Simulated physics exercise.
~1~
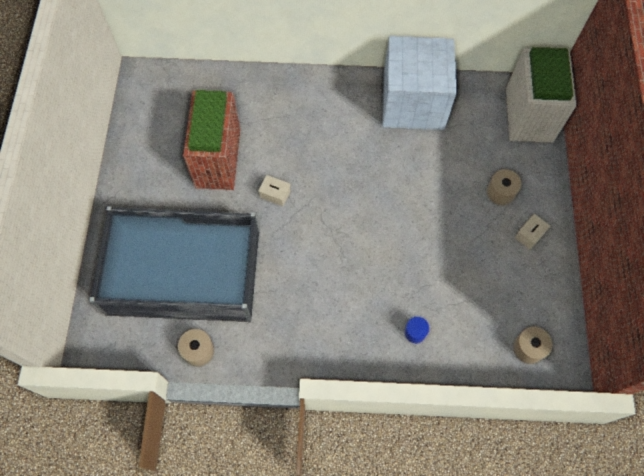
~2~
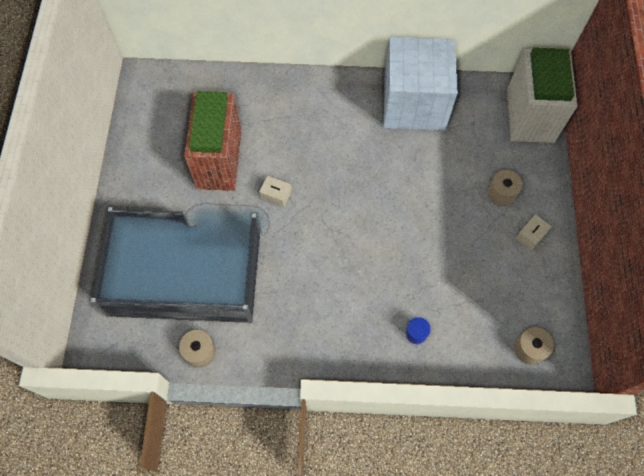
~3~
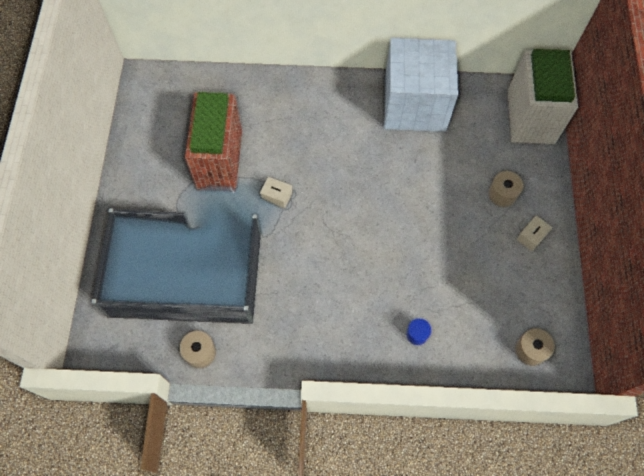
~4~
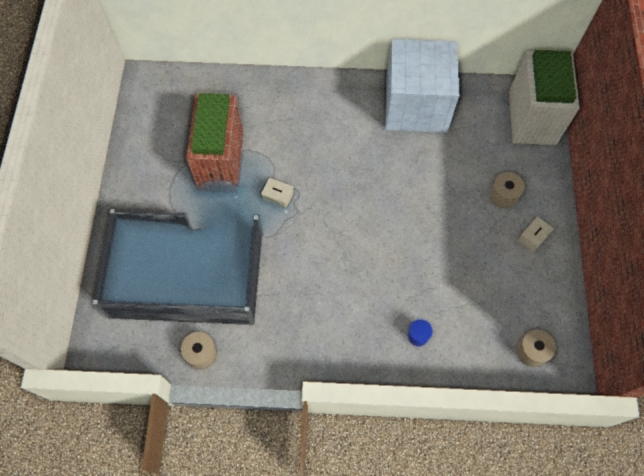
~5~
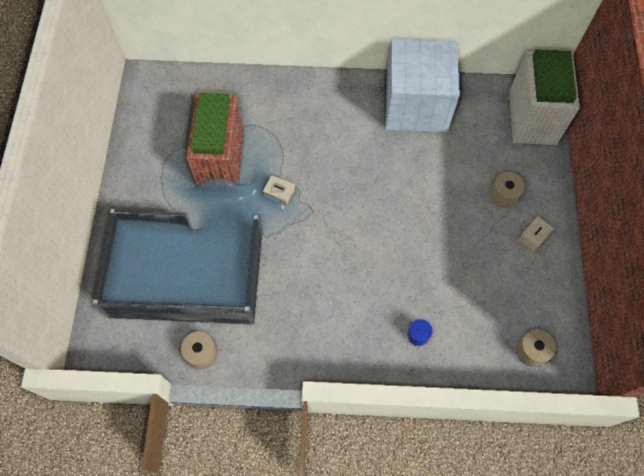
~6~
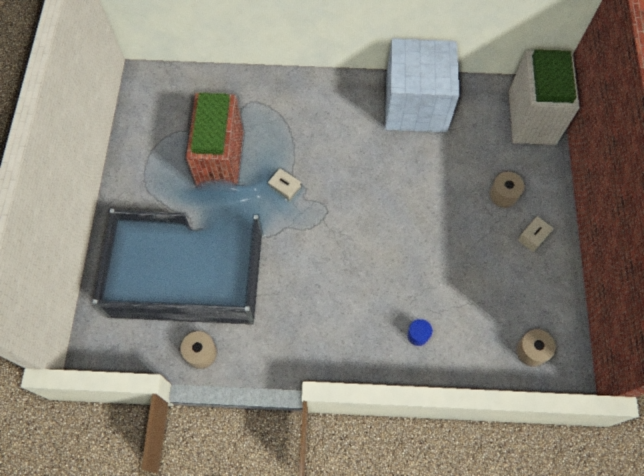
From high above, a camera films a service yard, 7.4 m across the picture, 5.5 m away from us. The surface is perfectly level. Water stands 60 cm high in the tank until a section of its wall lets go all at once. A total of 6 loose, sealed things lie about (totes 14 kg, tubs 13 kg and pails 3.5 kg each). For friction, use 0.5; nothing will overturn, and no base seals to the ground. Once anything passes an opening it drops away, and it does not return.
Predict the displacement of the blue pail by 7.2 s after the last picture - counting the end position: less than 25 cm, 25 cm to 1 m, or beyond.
The blue pail? It stays roughly where it started.
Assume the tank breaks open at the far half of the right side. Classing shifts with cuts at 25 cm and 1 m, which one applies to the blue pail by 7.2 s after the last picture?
The answer: The blue pail is taken far off.
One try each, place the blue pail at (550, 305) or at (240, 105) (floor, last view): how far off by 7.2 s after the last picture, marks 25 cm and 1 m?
Taken in turn, it stays almost motionless and then is carried a long way.
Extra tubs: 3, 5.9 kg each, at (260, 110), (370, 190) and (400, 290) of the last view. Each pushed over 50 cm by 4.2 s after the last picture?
One by one: Beyond the mark, beyond the mark, below the mark.
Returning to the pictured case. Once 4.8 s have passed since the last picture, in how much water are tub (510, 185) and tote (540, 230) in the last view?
About 4 and 2 cm.
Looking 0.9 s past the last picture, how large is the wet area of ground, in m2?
At that time the wet patch spans about 14 m2.
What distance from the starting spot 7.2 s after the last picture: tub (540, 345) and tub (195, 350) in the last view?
In turn: 0 cm, 0 cm.
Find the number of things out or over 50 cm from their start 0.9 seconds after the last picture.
The number I get is 1.
Then, 0.9 s after the last picture the blue pail is near (421, 330), 0.0 m from its start, aground; 0 of 6 are out; 0 afloat.
Then, 2.8 s after the last picture the blue pail is near (421, 330), 0.0 m from its start, aground; 0 of 6 are out; 0 afloat.
Then, 4.8 s after the last picture the blue pail is near (421, 330), 0.0 m from its start, aground; 0 of 6 are out; 0 afloat.
Then, 7.2 s after the last picture the blue pail is near (421, 330), 0.0 m from its start, aground; 0 of 6 are out; 0 afloat.
